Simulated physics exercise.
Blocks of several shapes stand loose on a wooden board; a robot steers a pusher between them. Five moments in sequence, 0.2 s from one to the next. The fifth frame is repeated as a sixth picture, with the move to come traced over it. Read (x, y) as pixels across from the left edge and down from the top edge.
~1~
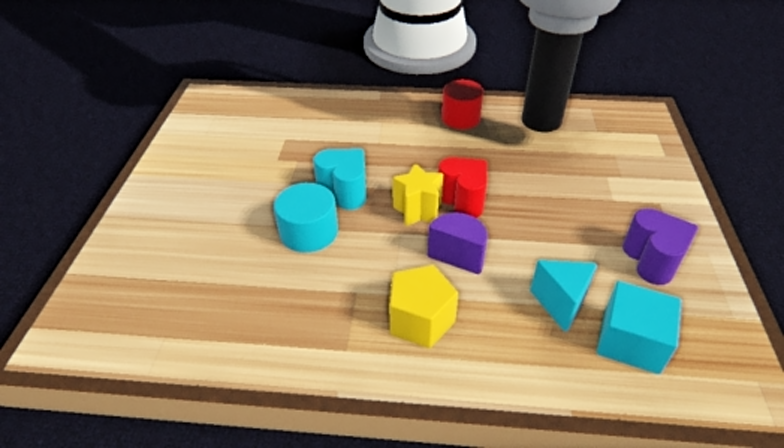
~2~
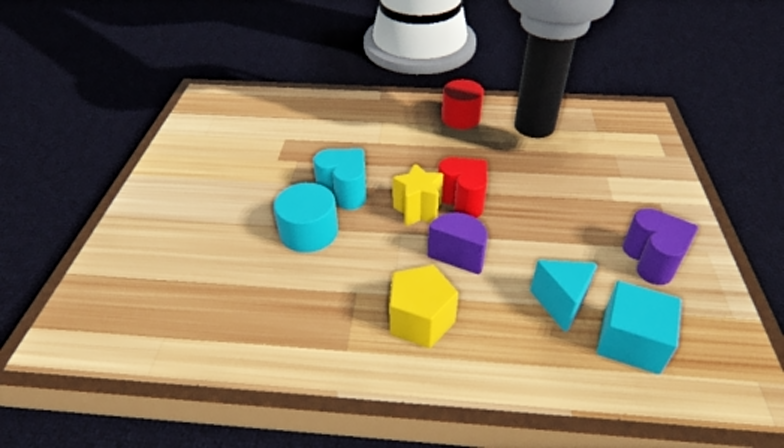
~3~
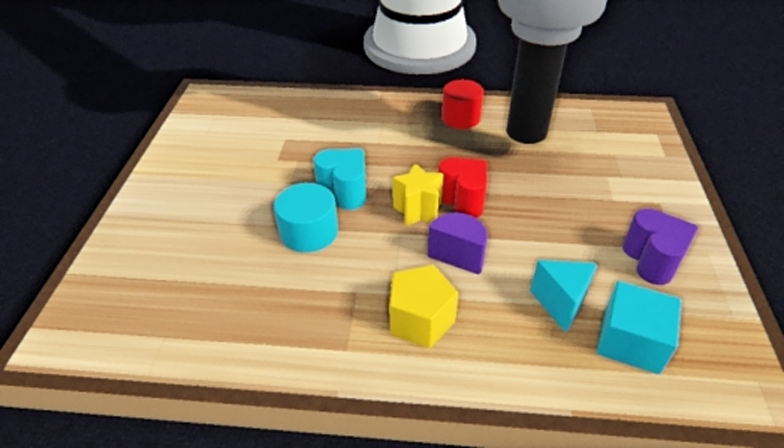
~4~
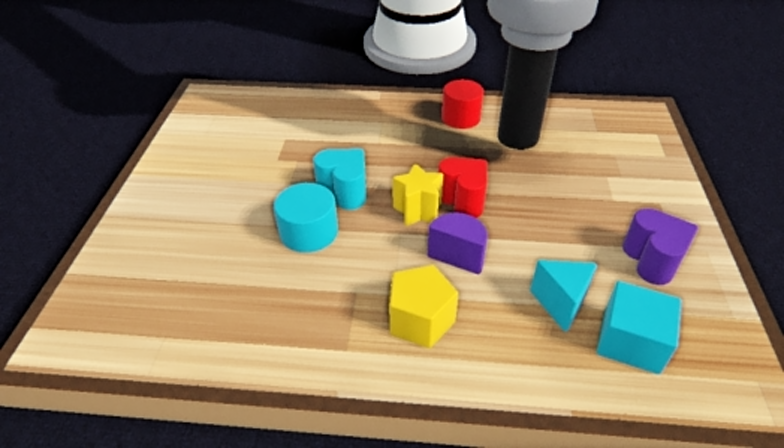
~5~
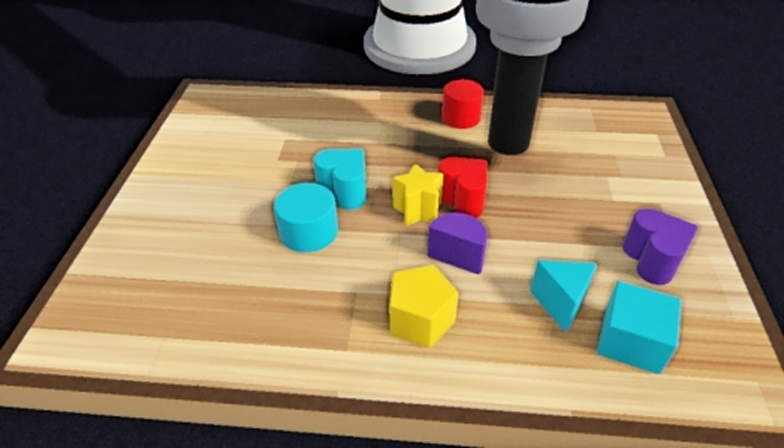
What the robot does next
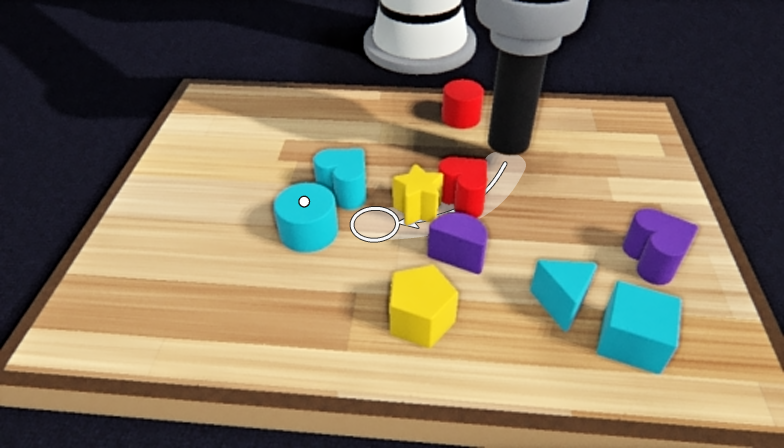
On a wooden board scattered with turquoise, yellow, purple and red blocks, a robot's black pusher moves a short way toward the viewer and slightly left, passing right of the red round block, while every block stays still.
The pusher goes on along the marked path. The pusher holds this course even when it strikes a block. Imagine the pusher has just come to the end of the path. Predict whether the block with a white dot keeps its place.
If the pusher follows that path, the block with a white dot ends up shifted.
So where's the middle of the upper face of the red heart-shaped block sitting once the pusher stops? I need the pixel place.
Its top middle: (329, 204).
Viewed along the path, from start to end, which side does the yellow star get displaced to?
It moves right.
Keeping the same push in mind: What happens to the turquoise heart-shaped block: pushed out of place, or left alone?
By the last moment of the path, the turquoise heart-shaped block has shifted.
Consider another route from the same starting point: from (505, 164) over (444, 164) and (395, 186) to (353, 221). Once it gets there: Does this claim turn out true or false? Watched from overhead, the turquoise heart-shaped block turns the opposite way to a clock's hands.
False.
Drawn move, from (505, 164) by way of (481, 195) and (435, 217) to (375, 224); the dot is on the turquoise round block.
The first path, step by step. One third of the way, pusher (483, 175); yellow star (399, 185); red heart-shaped block (443, 180), turned 30° clockwise.
Two thirds of the way, pusher (435, 197); turquoise heart-shaped block (335, 161), turned 15° clockwise; yellow star (351, 191); red heart-shaped block (392, 197), turned 60° clockwise.
At the end, pusher (374, 203); turquoise round block (237, 208); turquoise heart-shaped block (320, 162), turned 60° clockwise; yellow star (288, 199); purple D-shaped block still; red heart-shaped block (329, 204), turned 60° clockwise.
